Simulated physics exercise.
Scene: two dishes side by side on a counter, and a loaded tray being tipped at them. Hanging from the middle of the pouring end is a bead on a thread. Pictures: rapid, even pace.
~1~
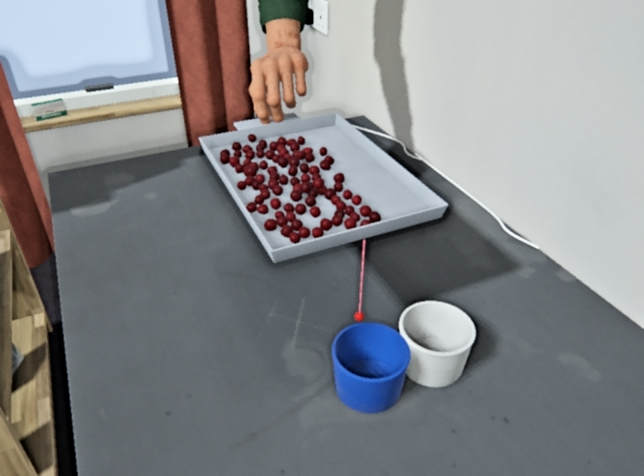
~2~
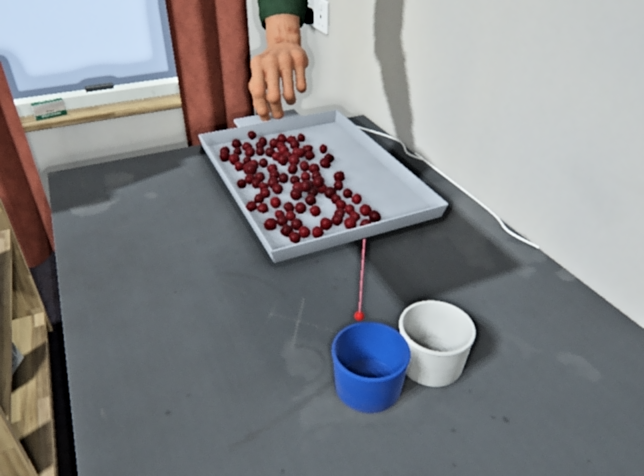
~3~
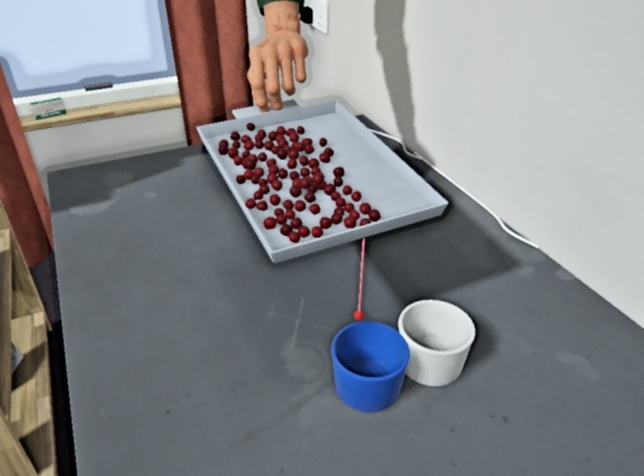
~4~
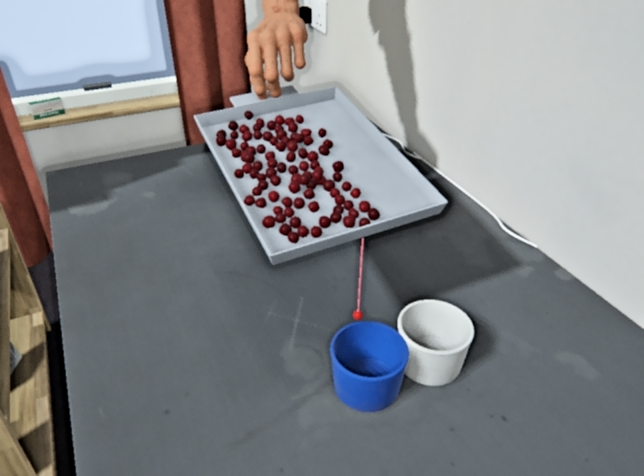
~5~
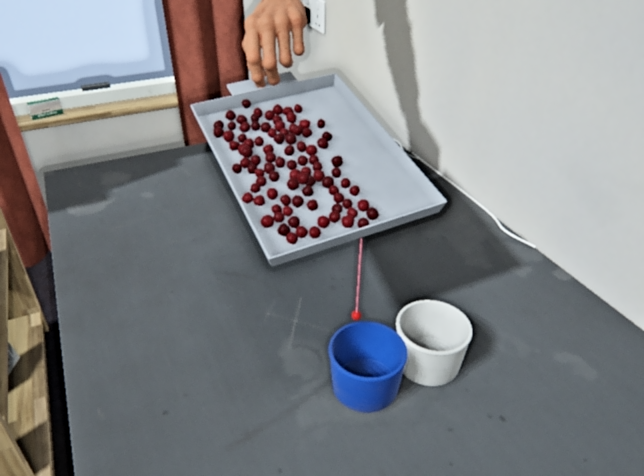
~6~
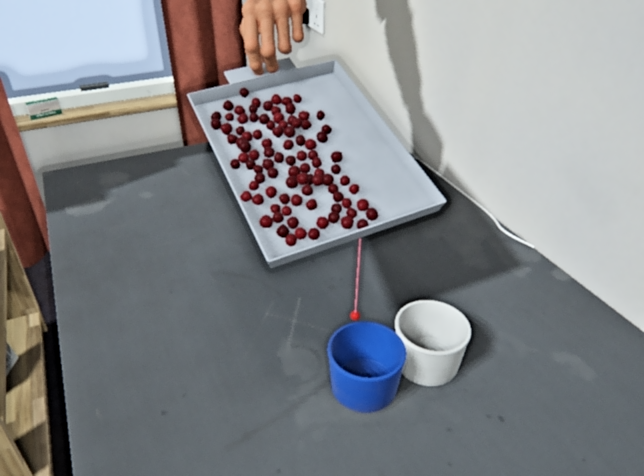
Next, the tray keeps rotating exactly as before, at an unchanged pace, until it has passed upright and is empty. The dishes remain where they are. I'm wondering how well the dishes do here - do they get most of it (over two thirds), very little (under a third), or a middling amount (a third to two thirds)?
They get very little, under a third.
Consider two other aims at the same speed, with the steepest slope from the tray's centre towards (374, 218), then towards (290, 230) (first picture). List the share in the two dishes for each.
For the first aim it is 60 in a hundred, for the second 0 in a hundred.
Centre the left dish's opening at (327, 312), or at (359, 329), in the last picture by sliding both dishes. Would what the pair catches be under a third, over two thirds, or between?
The two tries come out as below one third and under a third in turn.
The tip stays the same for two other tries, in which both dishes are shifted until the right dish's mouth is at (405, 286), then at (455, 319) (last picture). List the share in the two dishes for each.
0 %, then 10 %.
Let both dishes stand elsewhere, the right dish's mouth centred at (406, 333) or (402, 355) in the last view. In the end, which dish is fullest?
At the first place the left dish, at the second the left-hand dish.
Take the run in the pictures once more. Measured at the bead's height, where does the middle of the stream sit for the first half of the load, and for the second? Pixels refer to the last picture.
Close to (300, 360), then close to (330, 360).
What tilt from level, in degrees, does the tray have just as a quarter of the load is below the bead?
My estimate is some 105 degrees.
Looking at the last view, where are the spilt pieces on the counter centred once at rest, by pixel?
(293, 438), about.
Soon, tray tipped steeply; nearly all on the tray; a stray few in the air.
A while on, tray tipped right over; most on the tray; a stray few outside both; a small part in the air.
Towards the end, tray tipped past a quarter turn; a small part in the left dish; most outside both.
Finally, tray tipped past a quarter turn; a small part in the left dish; none in the right dish; most outside both.
